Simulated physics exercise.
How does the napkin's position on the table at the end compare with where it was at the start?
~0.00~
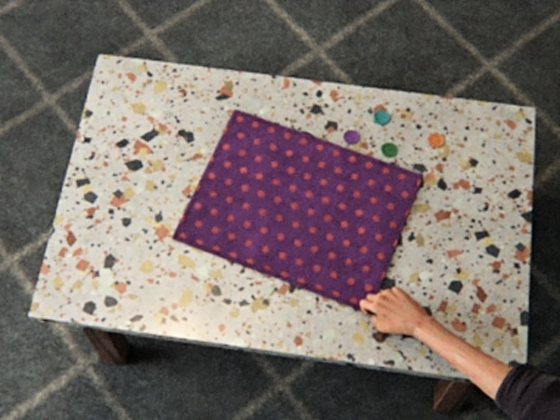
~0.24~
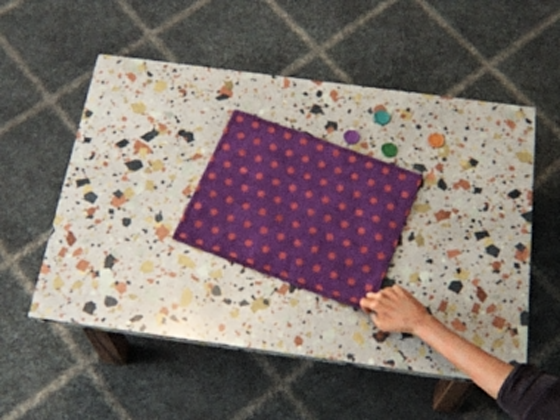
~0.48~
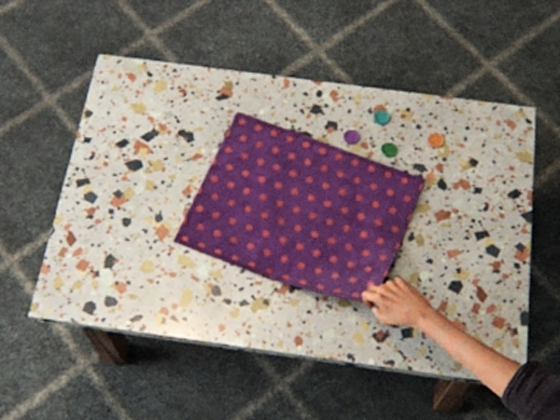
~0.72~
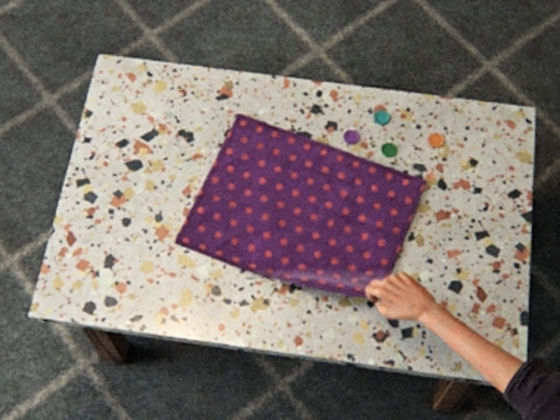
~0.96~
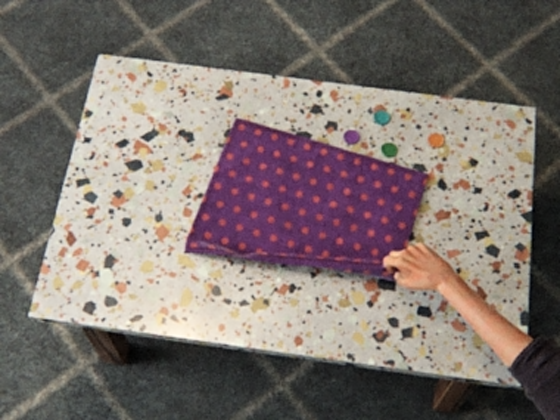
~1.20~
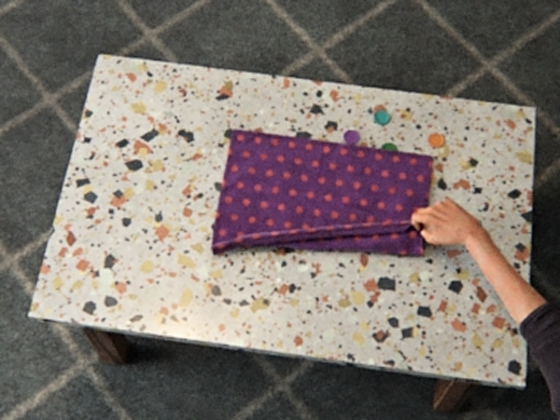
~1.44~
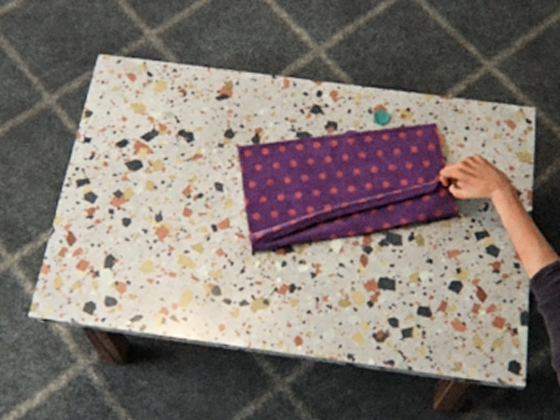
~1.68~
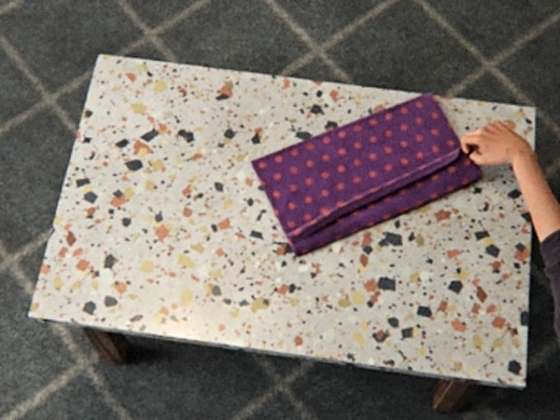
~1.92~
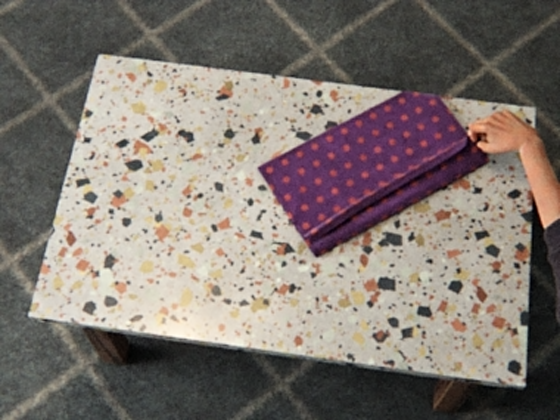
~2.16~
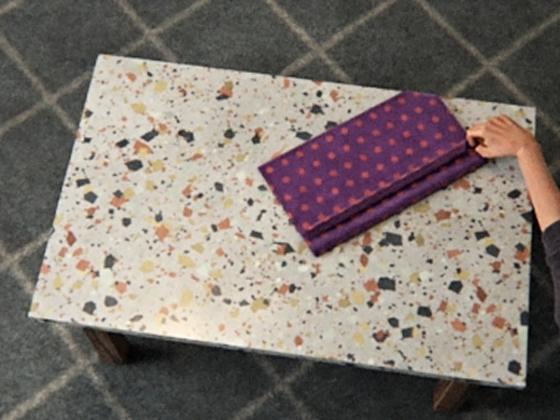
At the start the napkin lies around the middle of the table, and by the end it is farther right and higher up, near the upper right part of the table.
